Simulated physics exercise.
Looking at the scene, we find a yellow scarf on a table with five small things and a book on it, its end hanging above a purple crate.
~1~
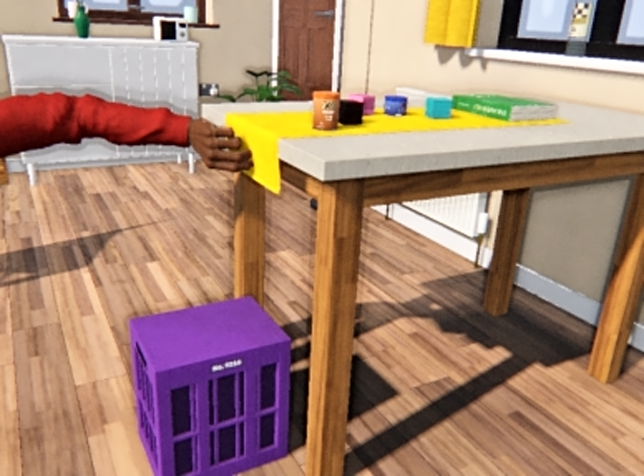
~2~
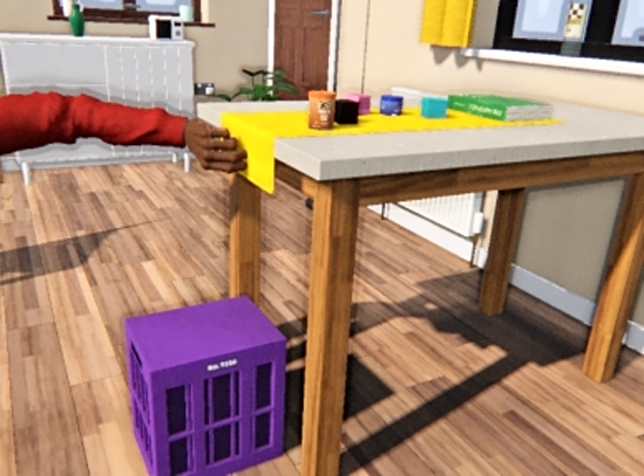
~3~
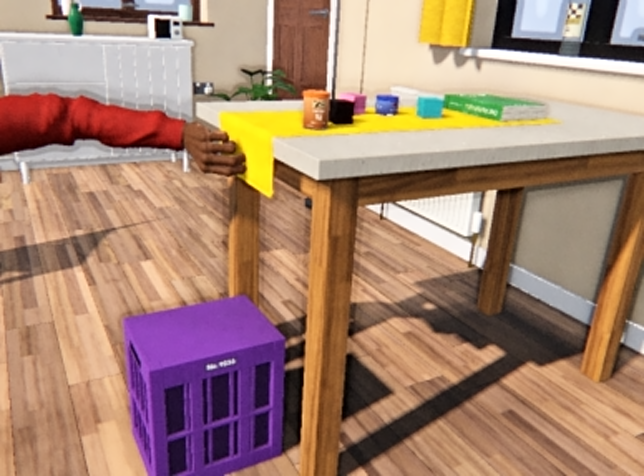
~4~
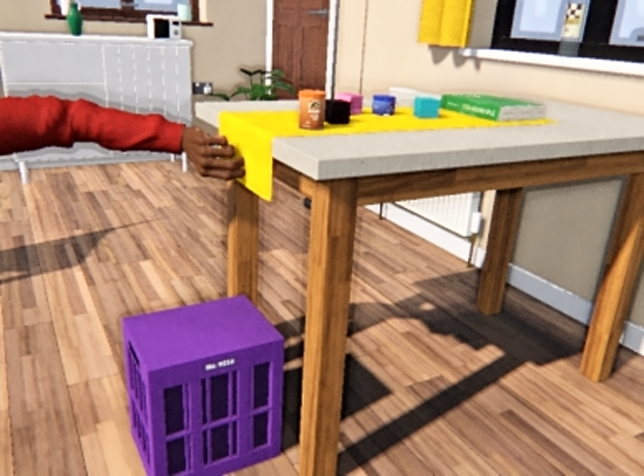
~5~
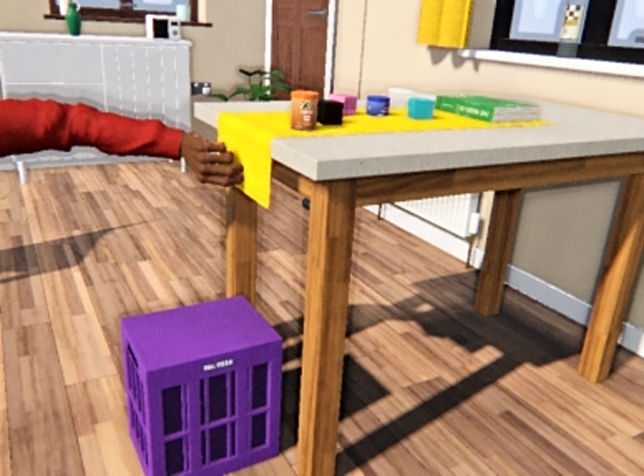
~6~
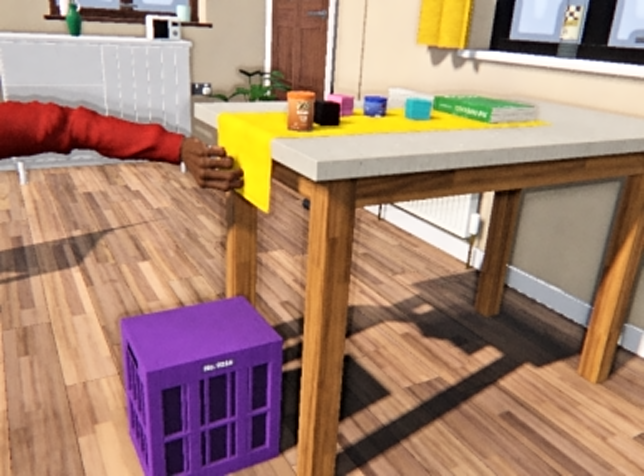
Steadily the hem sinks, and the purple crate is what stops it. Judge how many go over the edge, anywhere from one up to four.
The final total over the edge will be three.
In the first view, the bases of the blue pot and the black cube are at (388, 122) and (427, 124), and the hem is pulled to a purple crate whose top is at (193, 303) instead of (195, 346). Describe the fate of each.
Observed: Blue pot remains seated; black cube remains seated.
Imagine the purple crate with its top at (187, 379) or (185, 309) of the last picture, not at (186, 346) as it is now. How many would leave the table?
Going over the edge would be 4 and 2.
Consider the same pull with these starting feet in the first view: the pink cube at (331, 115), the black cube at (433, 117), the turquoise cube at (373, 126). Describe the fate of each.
Here's how it goes: The pink cube leaves the top, the black cube remains in place and the turquoise cube leaves the top.
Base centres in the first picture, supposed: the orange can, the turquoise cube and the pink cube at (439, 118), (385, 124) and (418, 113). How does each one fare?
Orange can: Still up. Turquoise cube: Off. Pink cube: Still up.
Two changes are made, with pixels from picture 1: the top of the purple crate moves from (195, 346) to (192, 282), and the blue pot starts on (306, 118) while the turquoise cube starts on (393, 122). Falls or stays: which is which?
The blue pot ends up off while the turquoise cube ends up on top.
Soon after, hem near (237, 282); orange can and black cube gone.
After that, hem on the crate; orange can, black cube and pink cube gone.
In the end, hem on the crate; orange can, black cube and pink cube gone. Over the edge go three.
